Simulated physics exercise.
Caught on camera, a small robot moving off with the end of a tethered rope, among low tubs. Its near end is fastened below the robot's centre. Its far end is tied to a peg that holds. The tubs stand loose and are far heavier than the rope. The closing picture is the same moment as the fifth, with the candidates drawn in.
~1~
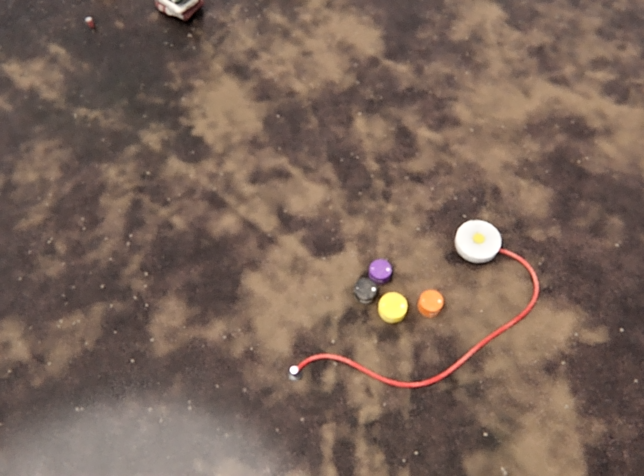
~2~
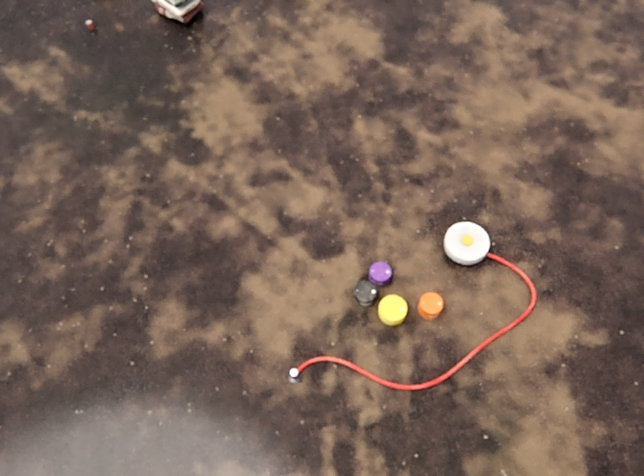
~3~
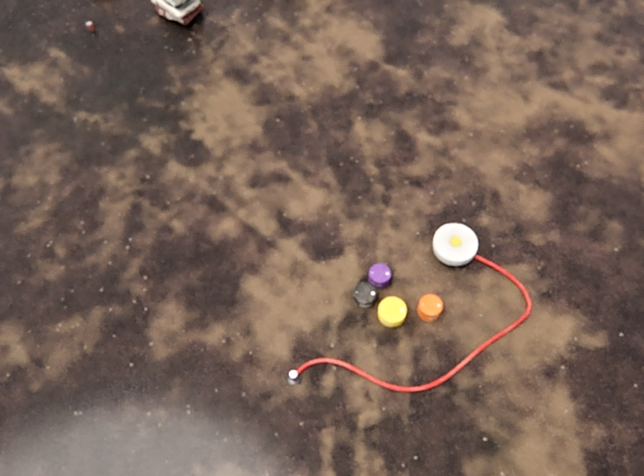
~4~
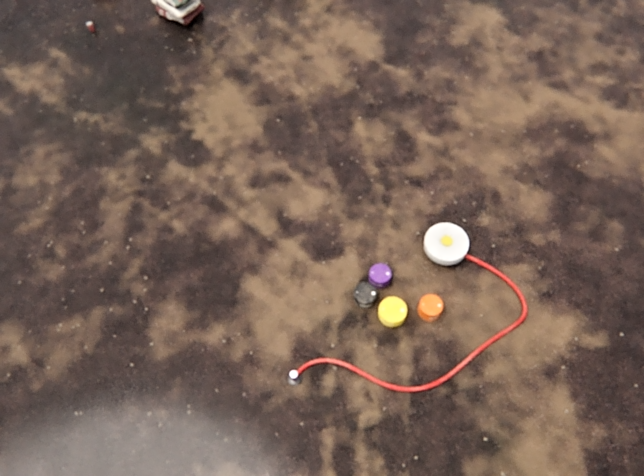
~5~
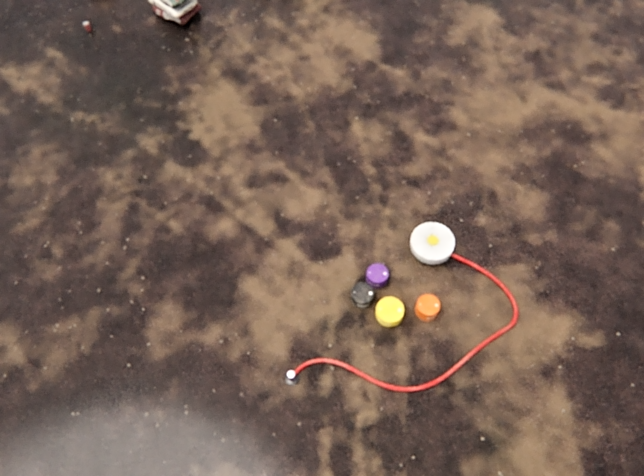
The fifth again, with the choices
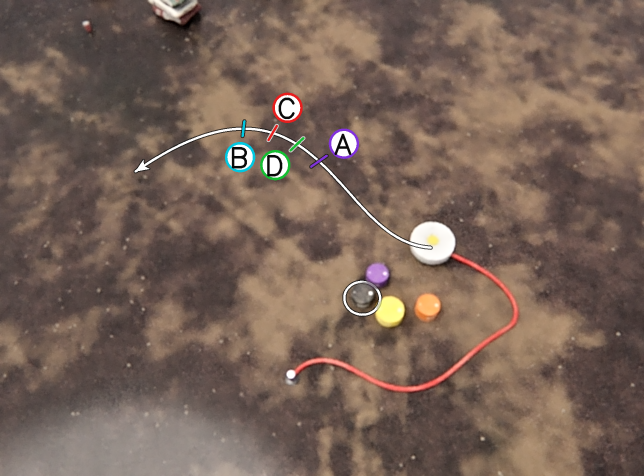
A small white robot slides left, pulling a red rope past four small coloured tubs.
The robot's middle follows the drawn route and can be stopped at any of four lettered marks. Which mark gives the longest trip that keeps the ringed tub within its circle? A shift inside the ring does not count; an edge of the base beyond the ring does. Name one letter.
As far as tick D.
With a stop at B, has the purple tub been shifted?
By then, yes.
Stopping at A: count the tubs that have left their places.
By then, one.
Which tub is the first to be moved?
Orange.
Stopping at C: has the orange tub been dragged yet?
By then, yes.
On the copy, A at (319, 161); B at (243, 129); C at (273, 133); D at (297, 144); the ring at (362, 298); the route from (431, 248) via (293, 142) to (136, 171).
On D. First, robot (372, 214); black tub (362, 296).
Then, robot (333, 171); black tub (362, 296).
Finally, robot (297, 140); yellow tub (384, 311); orange tub (388, 288); purple tub (374, 273); black tub (362, 296); the black tub is still in its ring.
By contrast, A is safe but short; B drags the ringed tub to (326, 284); C drags the ringed tub to (345, 288).
